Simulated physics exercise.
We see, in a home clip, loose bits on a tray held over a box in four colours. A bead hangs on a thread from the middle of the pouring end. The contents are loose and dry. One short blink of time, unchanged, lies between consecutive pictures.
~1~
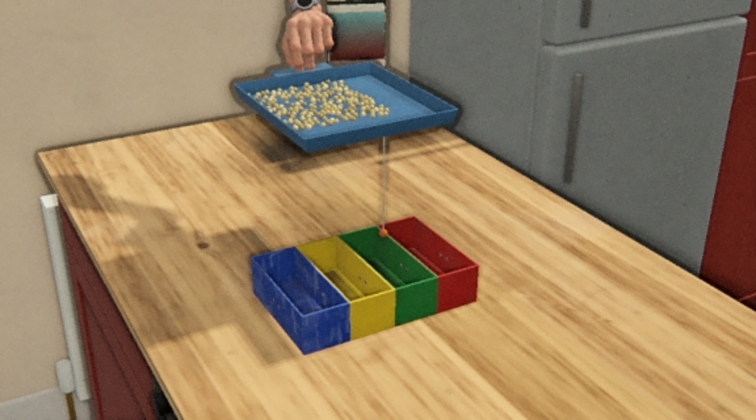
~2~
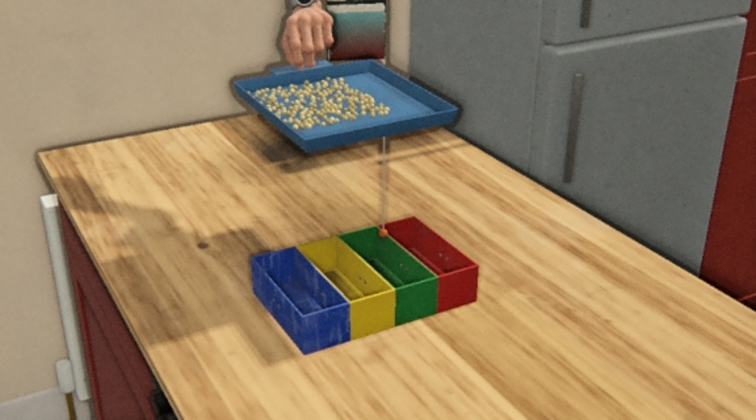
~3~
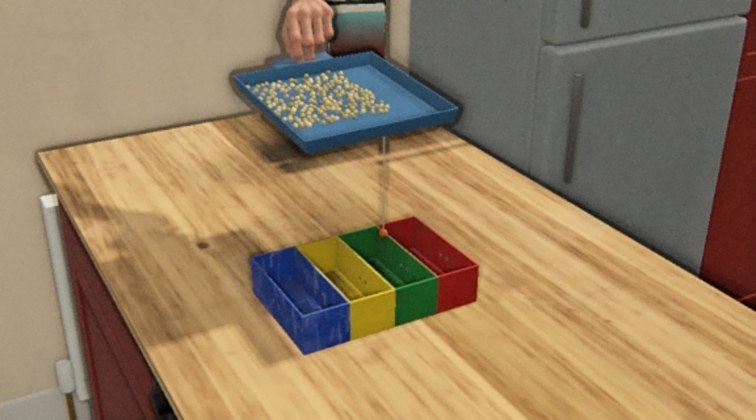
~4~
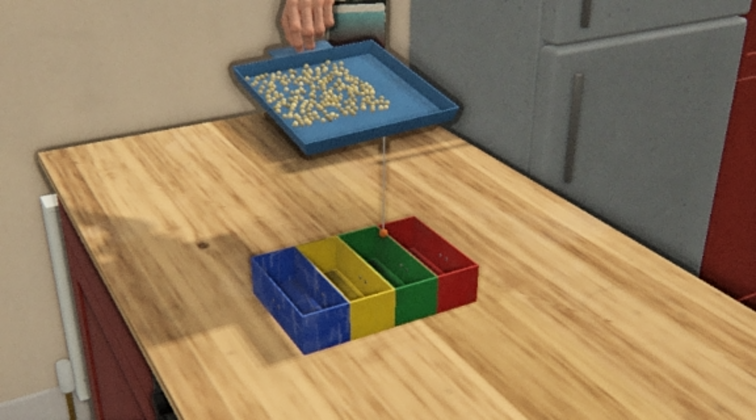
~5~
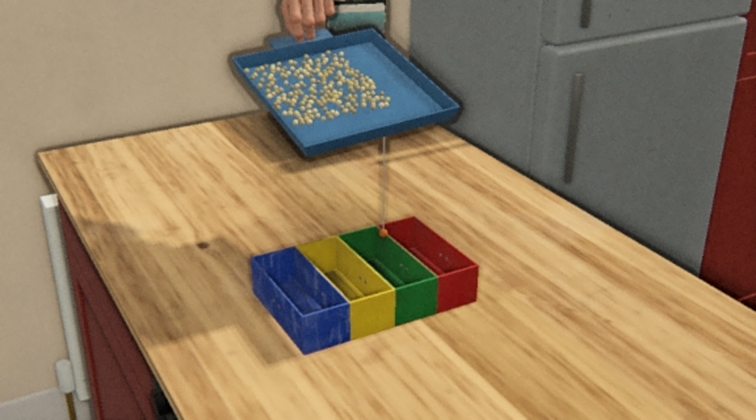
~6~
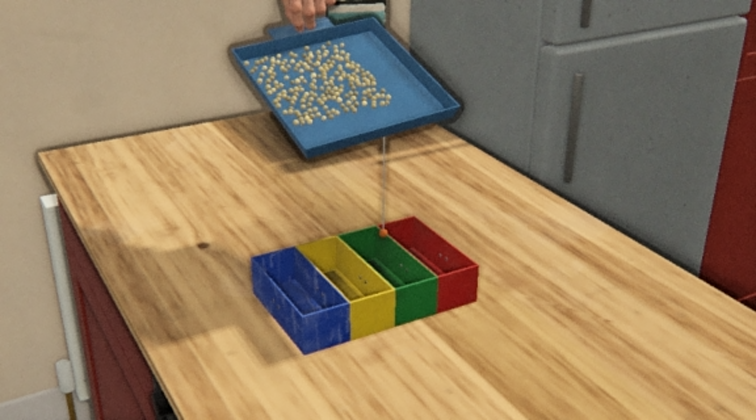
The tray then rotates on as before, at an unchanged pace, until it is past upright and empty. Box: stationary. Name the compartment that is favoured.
Yellow.
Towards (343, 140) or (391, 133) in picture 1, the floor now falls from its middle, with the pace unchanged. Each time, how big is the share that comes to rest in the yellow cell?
Case one 60 %; case two 10 %.
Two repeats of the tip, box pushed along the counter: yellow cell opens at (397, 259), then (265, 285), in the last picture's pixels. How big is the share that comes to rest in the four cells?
First placement near 50 percent, second near 100 percent.
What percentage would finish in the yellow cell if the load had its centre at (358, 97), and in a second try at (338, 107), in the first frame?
Around 50 percent the first time, around 60 percent the second.
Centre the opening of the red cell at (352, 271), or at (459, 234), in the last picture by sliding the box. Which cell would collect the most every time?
First try: The cell in red. Second try: Blue.
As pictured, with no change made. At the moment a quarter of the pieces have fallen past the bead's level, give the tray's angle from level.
Roughly 100°.
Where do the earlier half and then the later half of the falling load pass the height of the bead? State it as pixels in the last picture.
For the early half I get (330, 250), and for the late half (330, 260).
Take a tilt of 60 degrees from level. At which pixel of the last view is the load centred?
The load is centred about (333, 144).
Just after the last frame, tray tipped steeply; almost all on the tray; just a few in the yellow cell; just a few in the blue cell; about a tenth falling or outside the box.
A moment on, tray tipped right over; roughly two thirds on the tray; about a tenth in the yellow cell; about a tenth in the blue cell; roughly a quarter falling or outside the box.
Further on, tray tipped past a quarter turn; roughly two thirds in the yellow cell; roughly a quarter in the blue cell; about a tenth in the green cell; just a few in the red cell; just a few falling or outside the box.
When it is over, tray tipped past a quarter turn; roughly two thirds in the yellow cell; roughly a quarter in the blue cell; about a tenth in the green cell; just a few in the red cell; just a few outside the box.
